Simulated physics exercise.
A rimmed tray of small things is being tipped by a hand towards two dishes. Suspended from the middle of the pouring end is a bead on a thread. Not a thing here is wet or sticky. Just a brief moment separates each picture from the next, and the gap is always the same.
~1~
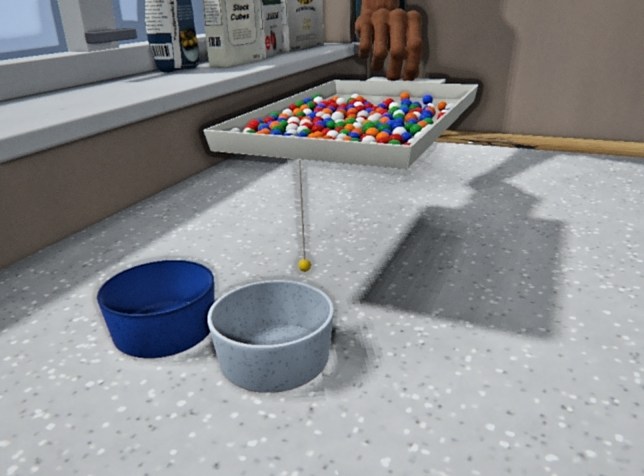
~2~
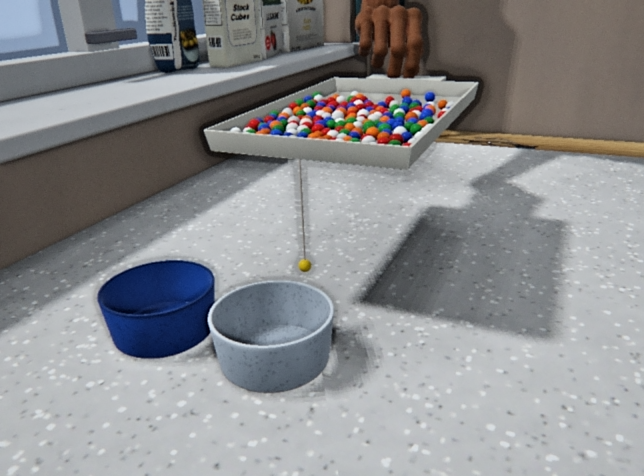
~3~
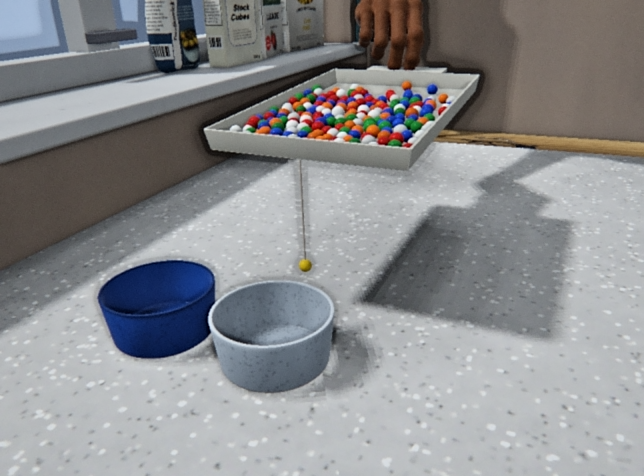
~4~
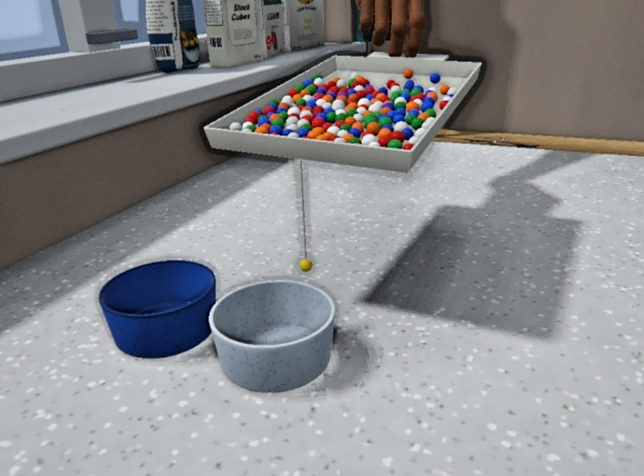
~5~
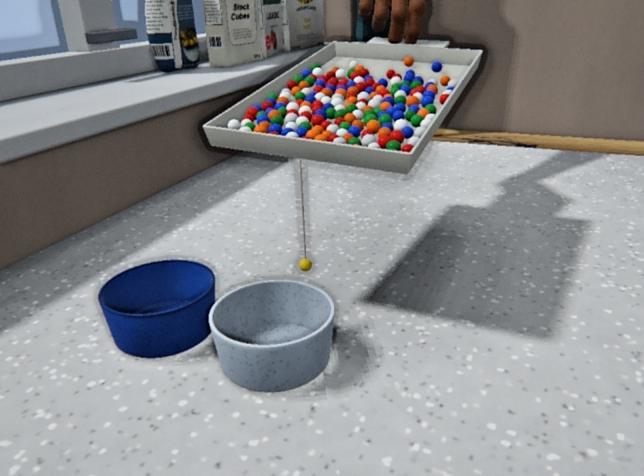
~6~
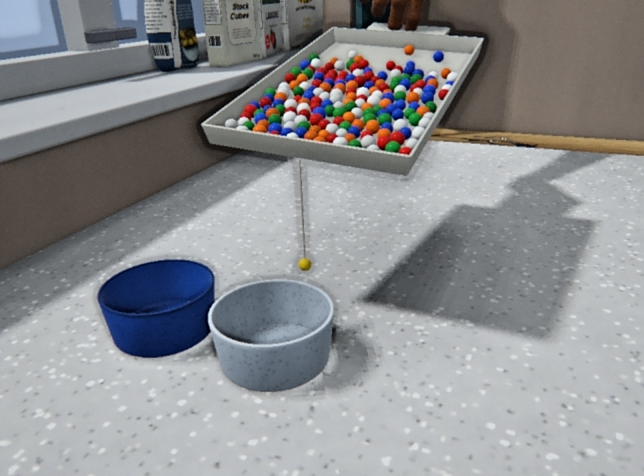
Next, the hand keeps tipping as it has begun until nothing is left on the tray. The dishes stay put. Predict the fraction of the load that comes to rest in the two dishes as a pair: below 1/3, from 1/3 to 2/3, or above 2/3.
In the end the dishes will hold only a small part, not even a third of the load.
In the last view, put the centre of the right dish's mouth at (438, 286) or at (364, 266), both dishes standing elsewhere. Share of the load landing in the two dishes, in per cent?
Trial 1: 0 percent; trial 2: 0 percent.
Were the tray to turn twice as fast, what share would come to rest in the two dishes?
It would be around 20 percent.
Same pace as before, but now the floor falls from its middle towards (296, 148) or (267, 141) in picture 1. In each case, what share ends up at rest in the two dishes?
In turn some 70 and 60 per cent.
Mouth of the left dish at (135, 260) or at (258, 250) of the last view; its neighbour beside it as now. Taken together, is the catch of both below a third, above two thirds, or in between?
For the first try it's below one third, and for the second it's less than a third.
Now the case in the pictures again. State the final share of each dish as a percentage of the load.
For the left dish 0 %, for the right dish 20 %.
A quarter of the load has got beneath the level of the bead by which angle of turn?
That would be about 70 degrees from level.
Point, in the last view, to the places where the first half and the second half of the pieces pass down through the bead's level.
First near (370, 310), later near (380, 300).
Shortly afterwards, tray tipped steeply; all but a few on the tray; a little in the air.
Next, tray tipped right over; a little on the tray; near a quarter in the right dish; near two thirds outside both; a little in the air.
Some moments later, tray tipped past a quarter turn; near a quarter in the right dish; the bulk outside both.
In the end, tray tipped past a quarter turn; near a quarter in the right dish; none at all in the left dish; the bulk outside both.
